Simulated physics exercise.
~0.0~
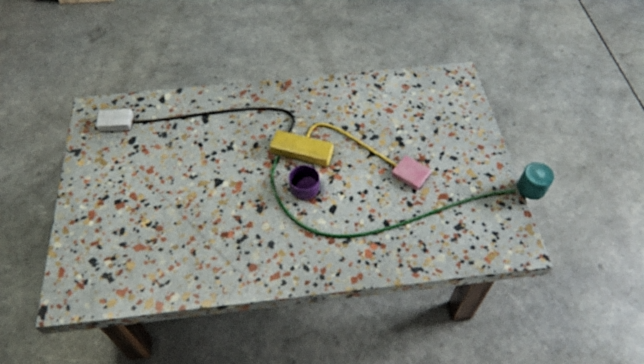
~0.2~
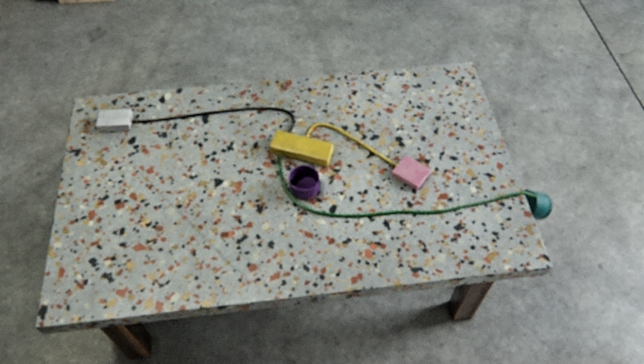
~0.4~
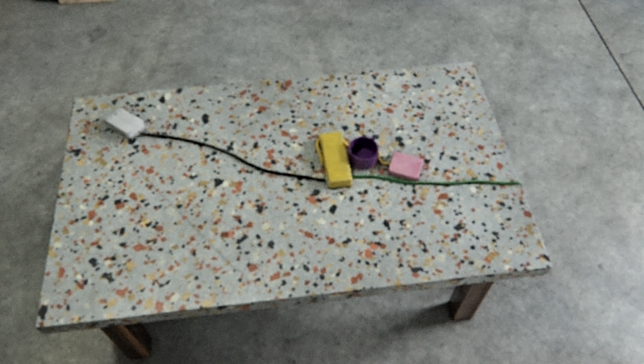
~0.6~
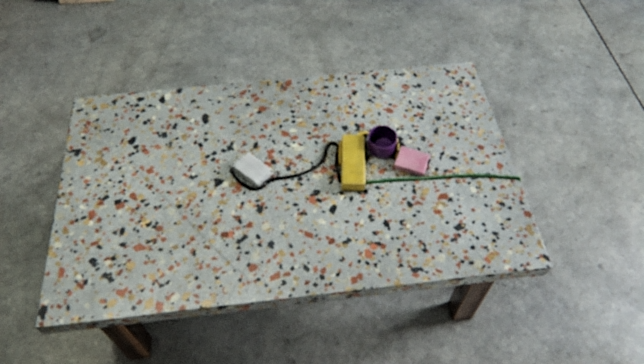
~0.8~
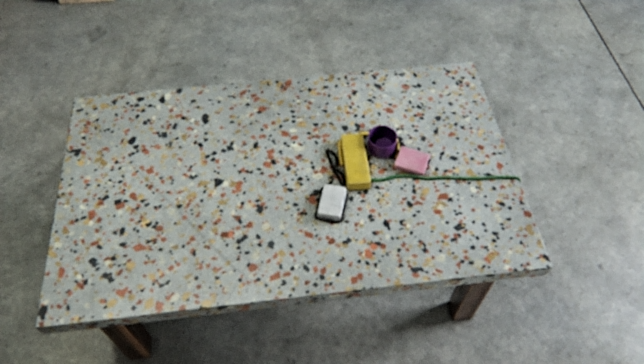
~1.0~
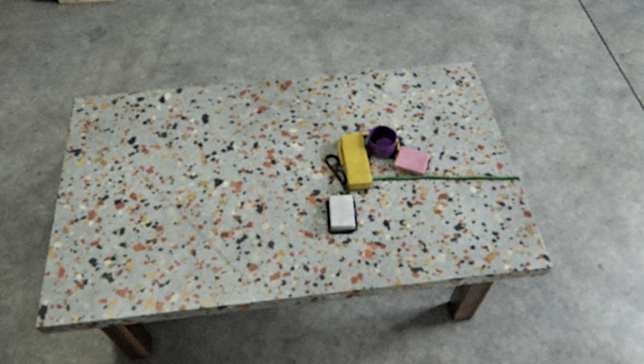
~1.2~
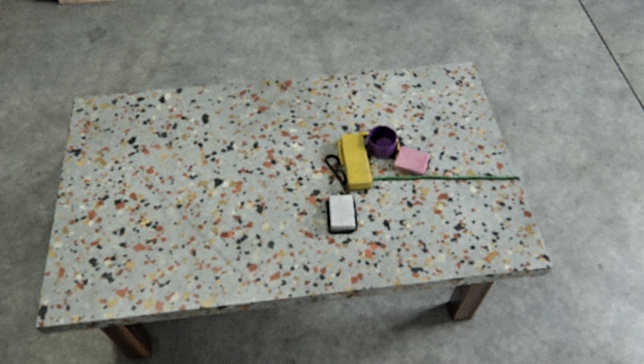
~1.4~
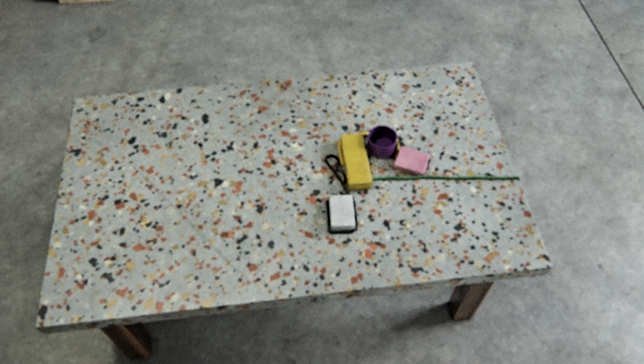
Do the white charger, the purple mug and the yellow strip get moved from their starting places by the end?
Yes, all three end up away from where they began. The white charger travels far to the right, and the purple mug and yellow strip shift to the right as well.
